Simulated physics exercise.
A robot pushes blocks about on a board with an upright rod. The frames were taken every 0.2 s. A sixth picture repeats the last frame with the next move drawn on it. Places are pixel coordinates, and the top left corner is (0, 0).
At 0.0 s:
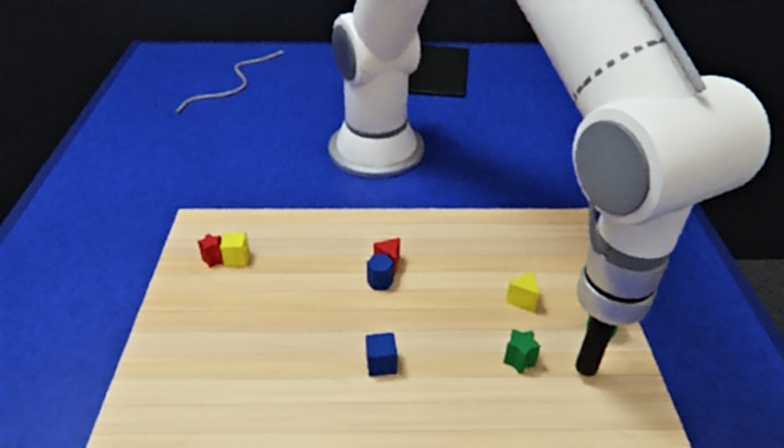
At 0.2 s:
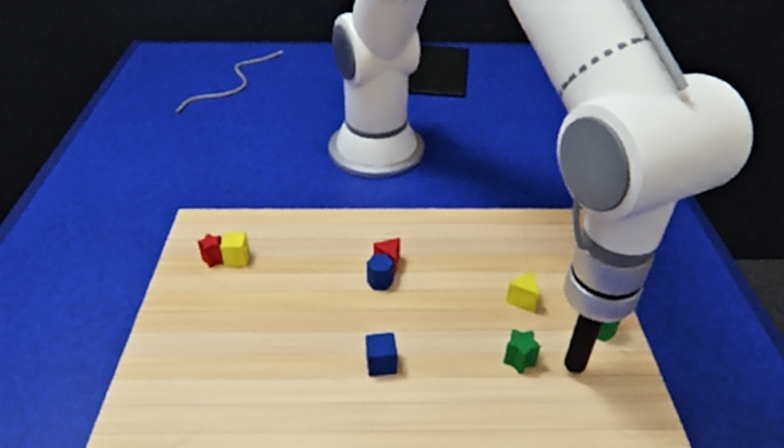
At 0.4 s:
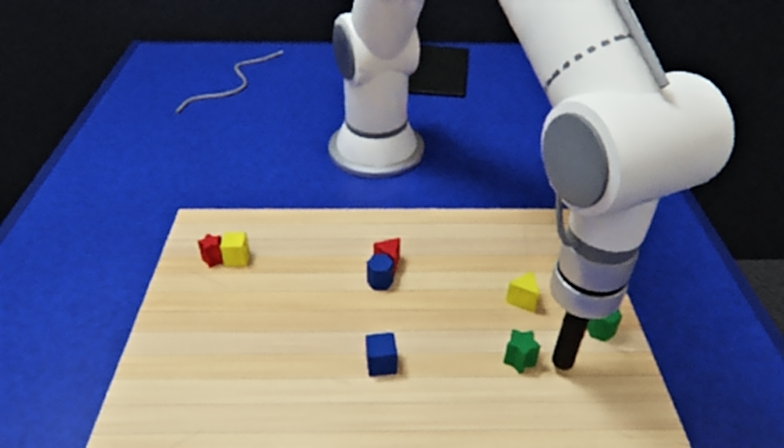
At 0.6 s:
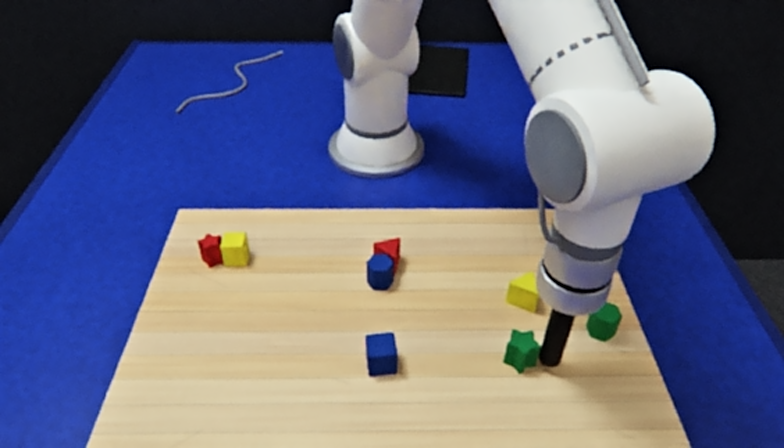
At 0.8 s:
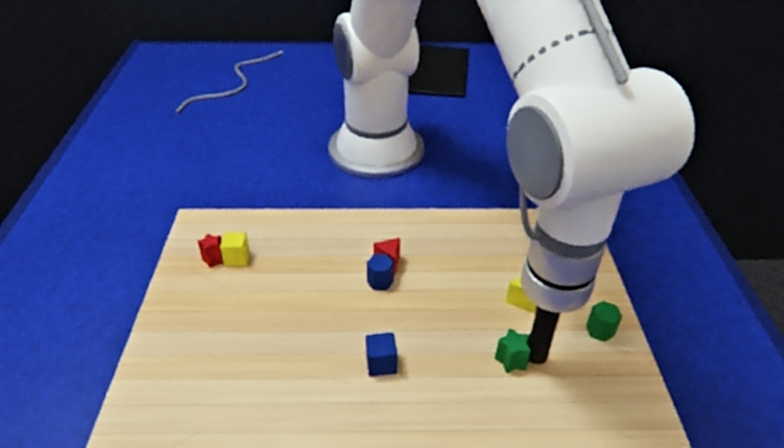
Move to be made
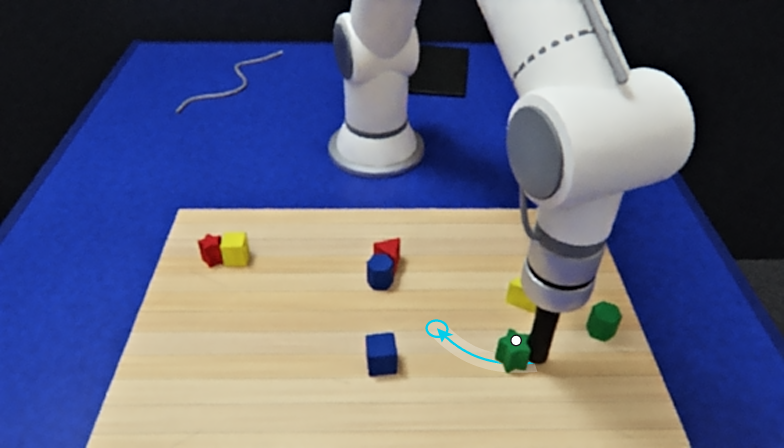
A white robot arm moving its black rod left across a wooden board, then nudging a green star-shaped block slightly left.
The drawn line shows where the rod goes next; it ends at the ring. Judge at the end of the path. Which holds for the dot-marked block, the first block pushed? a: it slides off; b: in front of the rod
The correct letter is a.
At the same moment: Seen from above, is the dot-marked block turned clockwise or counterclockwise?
In a top view, it turns counterclockwise.
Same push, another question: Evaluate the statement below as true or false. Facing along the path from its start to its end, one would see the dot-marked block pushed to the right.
That statement is not accurate.
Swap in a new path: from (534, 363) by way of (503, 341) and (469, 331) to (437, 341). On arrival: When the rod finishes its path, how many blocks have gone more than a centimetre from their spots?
It looks like one block will be pushed more than about 1 cm.
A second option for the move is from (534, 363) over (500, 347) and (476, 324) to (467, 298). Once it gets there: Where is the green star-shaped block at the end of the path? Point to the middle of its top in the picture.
In the picture, that point is around (479, 332).
The drawn path runs from (534, 363) through (498, 362) and (463, 350) to (437, 329); the dot is on the green star-shaped block.
The first path, step by step. One third of the way, rod at (497, 355); green star-shaped block at (476, 338).
Two thirds of the way, rod at (464, 343); green star-shaped block at (443, 330).
At the end, rod at (438, 322); blue square block not moved; green star-shaped block at (428, 326), turned 55° anticlockwise.
